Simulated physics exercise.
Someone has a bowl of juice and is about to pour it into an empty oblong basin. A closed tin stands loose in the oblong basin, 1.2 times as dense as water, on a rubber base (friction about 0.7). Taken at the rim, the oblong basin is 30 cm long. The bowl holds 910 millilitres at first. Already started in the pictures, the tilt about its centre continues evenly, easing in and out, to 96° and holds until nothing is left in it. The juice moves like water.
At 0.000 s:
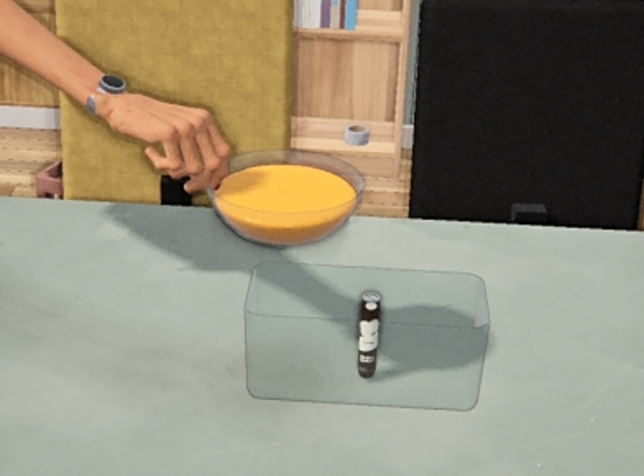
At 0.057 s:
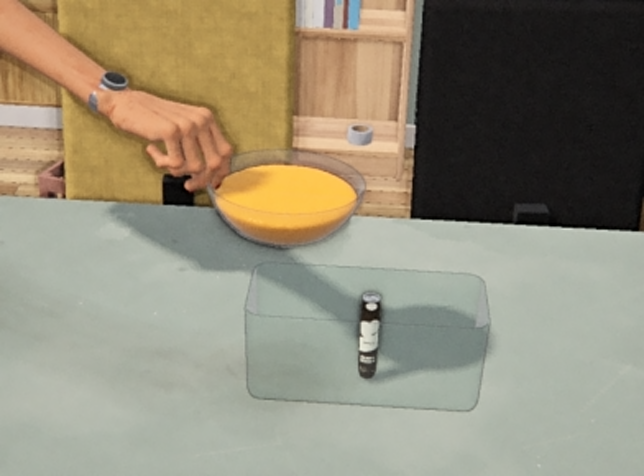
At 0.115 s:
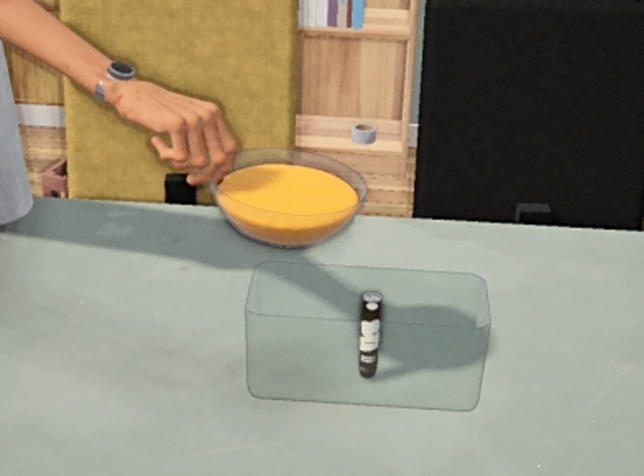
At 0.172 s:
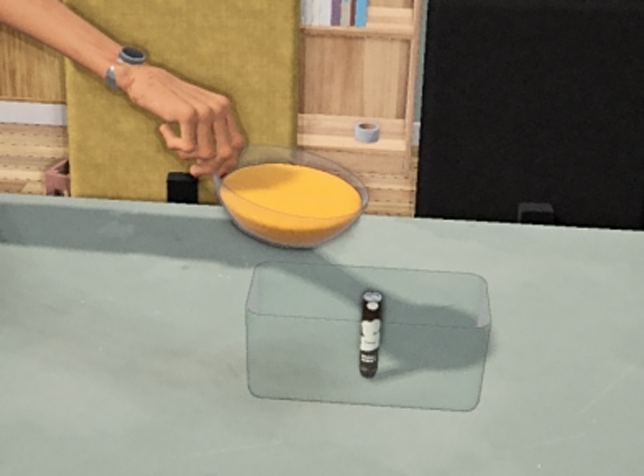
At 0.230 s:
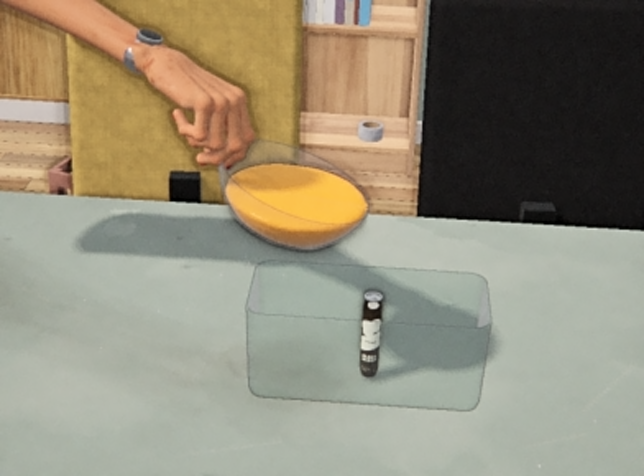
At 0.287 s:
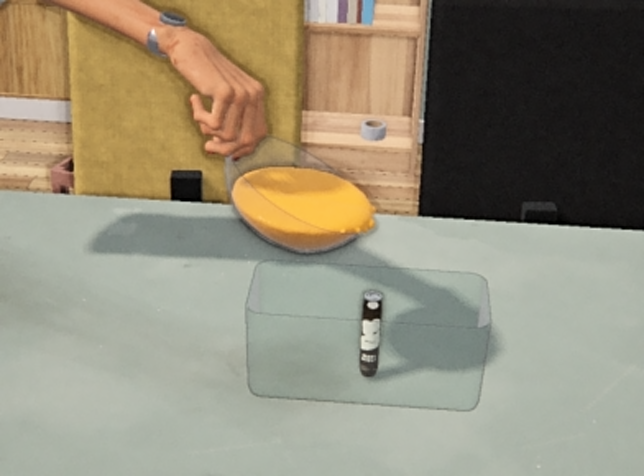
A hand wearing a watch holds a clear bowl of orange-yellow juice above a pale green-grey tabletop, seen from slightly above with a steady view. Below it sits a transparent oblong basin holding a small dark tin with a white label, while a mustard panel, wooden shelves and a black panel stand behind. The hand lifts and tilts the bowl gradually rightward, and the juice slides to its right rim, where a little begins crossing the edge.
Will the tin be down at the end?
My guess is it's going to stay on its base.
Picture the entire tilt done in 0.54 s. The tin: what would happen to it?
Holds steady.
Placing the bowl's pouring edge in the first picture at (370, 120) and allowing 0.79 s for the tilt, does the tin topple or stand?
After that, the tin overturns.
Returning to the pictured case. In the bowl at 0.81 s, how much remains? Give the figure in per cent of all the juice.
Near 0 percent, more or less.
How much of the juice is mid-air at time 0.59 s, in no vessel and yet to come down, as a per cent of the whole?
It comes to about 30 percent.
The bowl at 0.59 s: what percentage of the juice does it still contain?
Remaining: Near 12 % of the total.
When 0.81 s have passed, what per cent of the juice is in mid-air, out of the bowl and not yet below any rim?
Some 9 % is up in the air.
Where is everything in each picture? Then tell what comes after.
The first picture shows tilt 0°; pouring edge (364, 186); surface from (214, 188) to (357, 195); the oblong basin's rim runs from (250, 288) to (486, 302); the tin's top is at (371, 301).
The second picture shows tilt 1°; pouring edge (365, 188); surface from (215, 187) to (358, 196).
The third picture shows tilt 5°; pouring edge (367, 192); surface from (217, 184) to (360, 199).
The fourth picture shows tilt 11°; pouring edge (368, 200); surface from (221, 181) to (363, 201).
The fifth picture shows tilt 19°; pouring edge (369, 209); surface from (227, 181) to (368, 203).
The sixth picture shows tilt 28°; pouring edge (367, 221); surface from (233, 184) to (360, 211); 5 per cent is over the edge.
After 0.59 s the tilt is 81° and 12 per cent is still to pour; the tin stands where it began.
After 0.81 s the tilt is 96° and 0 per cent is still to pour; the tin stands where it began.
After 1.04 s the tilt is 96° and 0 per cent is still to pour; the tin stands where it began.
After 1.29 s the tilt is 96° and 0 per cent is still to pour; the tin stands where it began.
In the end the tin stands where it began.
